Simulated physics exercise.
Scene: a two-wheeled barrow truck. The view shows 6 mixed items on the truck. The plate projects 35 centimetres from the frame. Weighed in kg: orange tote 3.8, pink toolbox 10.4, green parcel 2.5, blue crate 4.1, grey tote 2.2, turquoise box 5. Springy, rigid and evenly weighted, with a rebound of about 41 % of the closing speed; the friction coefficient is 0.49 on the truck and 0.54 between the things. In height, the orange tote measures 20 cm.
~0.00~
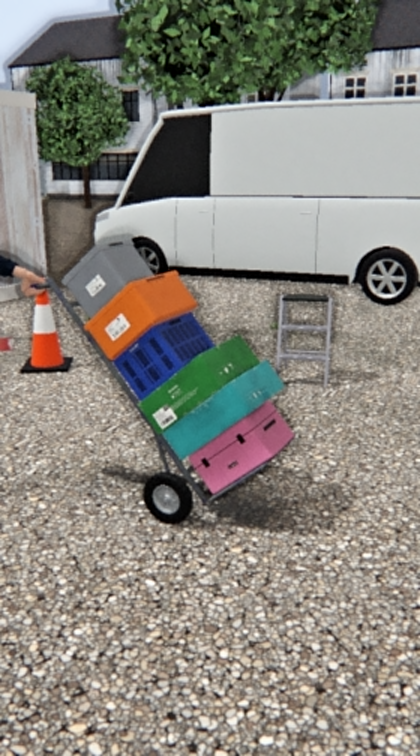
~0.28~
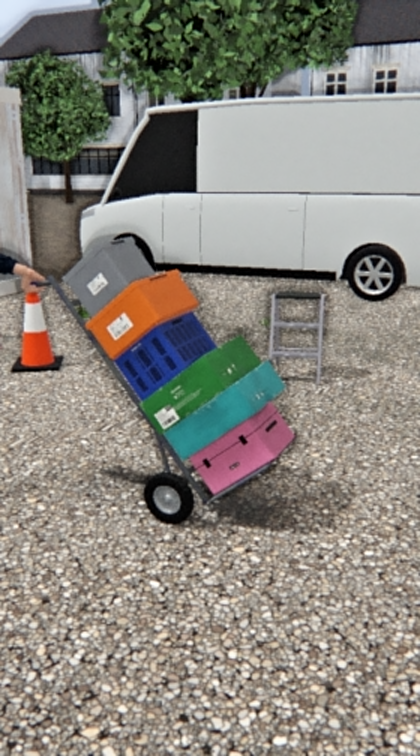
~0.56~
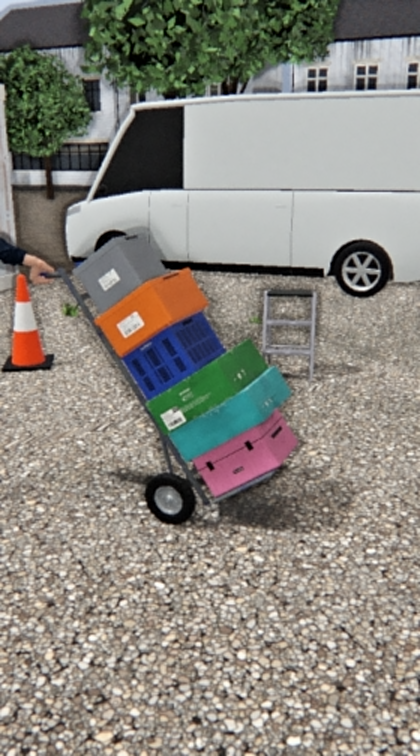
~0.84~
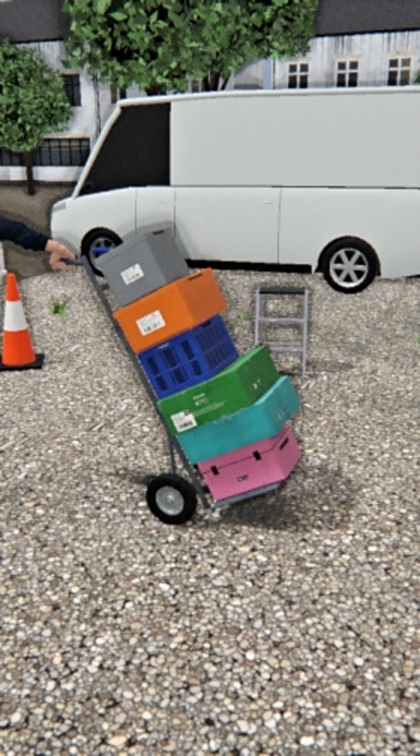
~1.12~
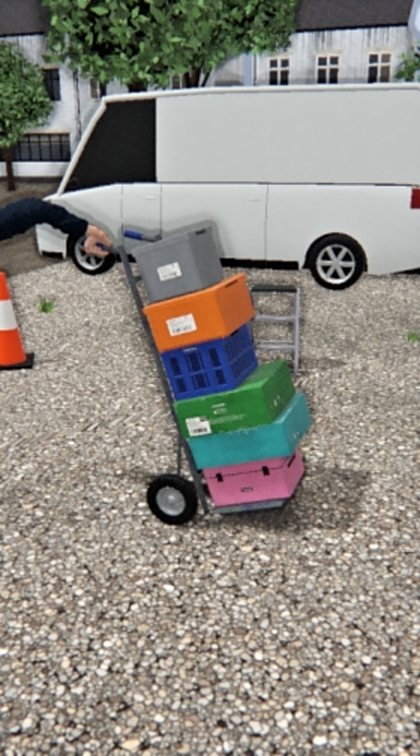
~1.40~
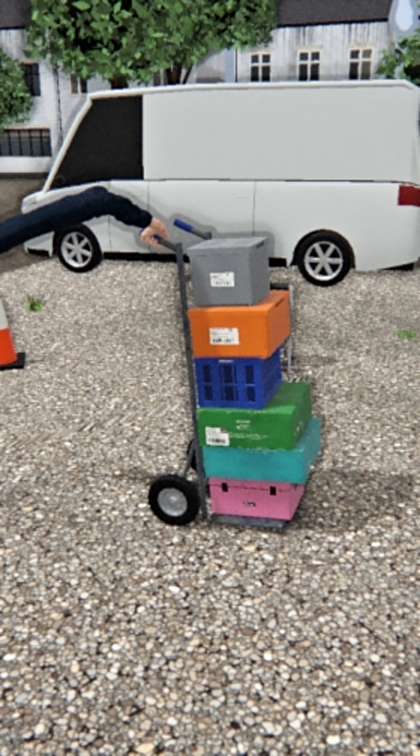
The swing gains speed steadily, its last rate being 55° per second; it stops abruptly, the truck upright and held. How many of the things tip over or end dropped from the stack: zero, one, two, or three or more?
The count comes to nothing at all.
After 1.50 s, truck upright.
After 1.60 s, truck upright; orange tote moved 4 cm near (264, 329); grey tote moved 6 cm; blue crate moved 2 cm.
In the end (2.1 s), all 6 under 10 cm from the start. At the end, from the last picture's camera, orange tote near (262, 329), pink toolbox near (258, 487).
